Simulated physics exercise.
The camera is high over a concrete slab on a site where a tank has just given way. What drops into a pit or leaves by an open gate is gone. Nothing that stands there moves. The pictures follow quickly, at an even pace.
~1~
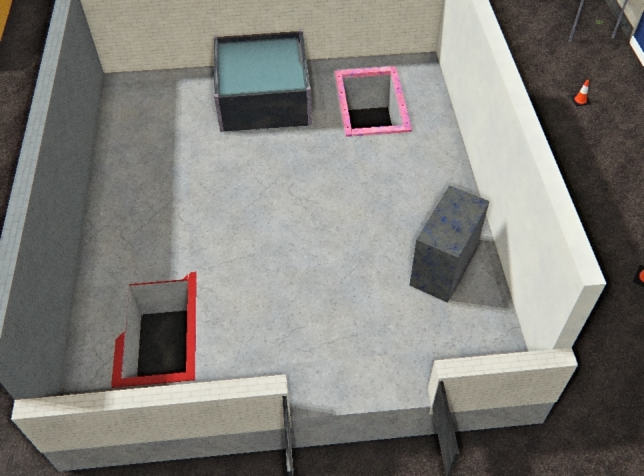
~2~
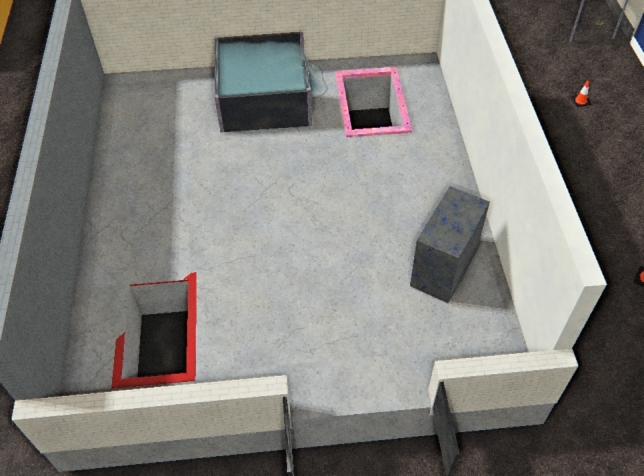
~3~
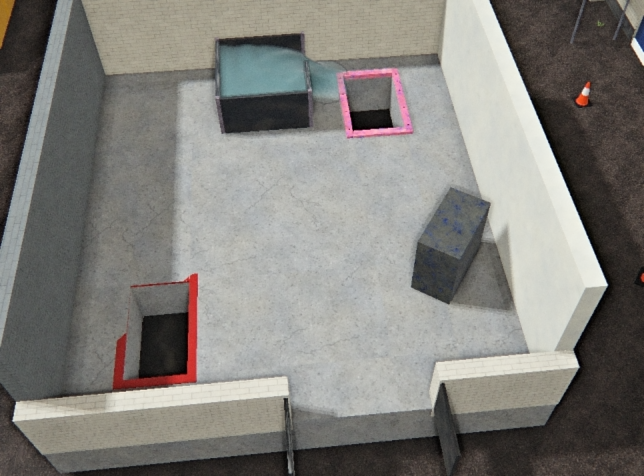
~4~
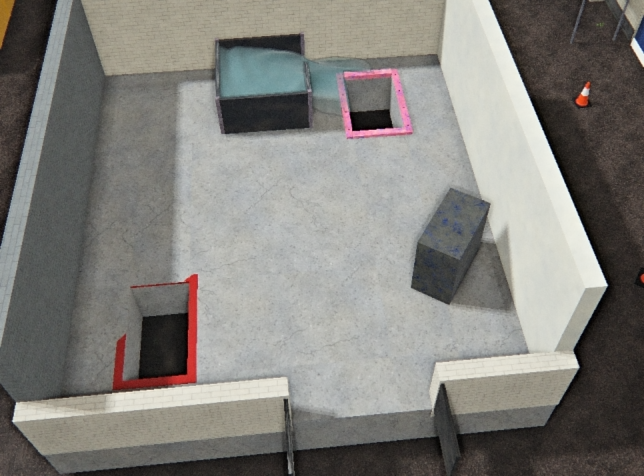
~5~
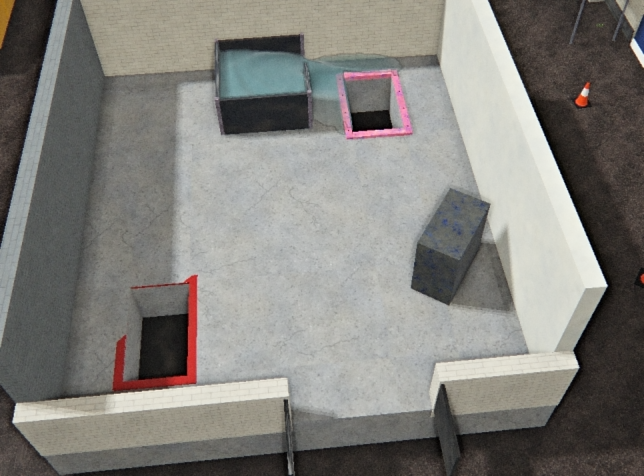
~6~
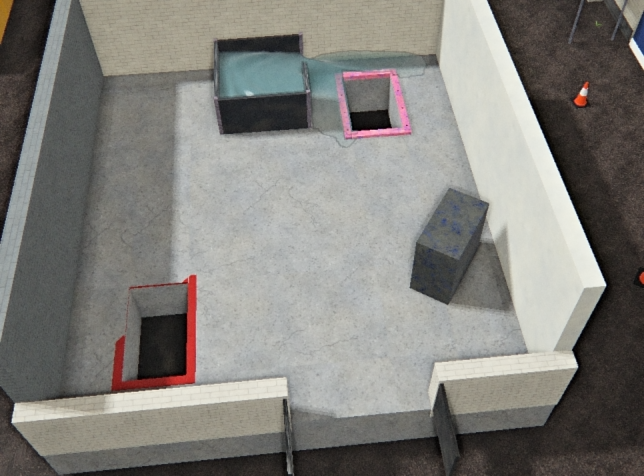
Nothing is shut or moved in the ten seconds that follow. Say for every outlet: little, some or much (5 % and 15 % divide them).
The gate takes from 5 to 15 %; the pink pit takes above 15 %; the red pit takes not even 5 %.
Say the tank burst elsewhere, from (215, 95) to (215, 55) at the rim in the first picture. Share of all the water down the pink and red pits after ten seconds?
Roughly, in per cent: Pink 0, red 35.
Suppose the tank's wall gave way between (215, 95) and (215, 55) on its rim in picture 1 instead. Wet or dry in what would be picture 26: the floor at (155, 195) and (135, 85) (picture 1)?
In turn: Wet, flooded.
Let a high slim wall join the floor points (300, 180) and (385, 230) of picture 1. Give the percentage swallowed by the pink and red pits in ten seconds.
Roughly, in per cent: Pink 45, red 0.
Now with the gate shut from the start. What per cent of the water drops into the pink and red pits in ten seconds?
In per cent: Pink 45, red 2.
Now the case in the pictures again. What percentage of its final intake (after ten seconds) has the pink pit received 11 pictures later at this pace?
I make it 50 per cent.
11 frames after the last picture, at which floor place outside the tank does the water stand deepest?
I would point to (437, 71).
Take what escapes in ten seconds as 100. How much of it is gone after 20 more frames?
Close to 60 %.
A moment on, water covers 5 % of the floor; the gate 0 %, the pink pit 14 %, the red pit 0 %.
Next, water covers 10 % of the floor; the gate 0 %, the pink pit 22 %, the red pit 0 %.
Then, water covers 25 % of the floor; the gate 0 %, the pink pit 31 %, the red pit 0 %.
Later, water covers 40 % of the floor; the gate 1 %, the pink pit 38 %, the red pit 0 %.
In the end, water covers 50 % of the floor; the gate 7 %, the pink pit 42 %, the red pit 1 %.
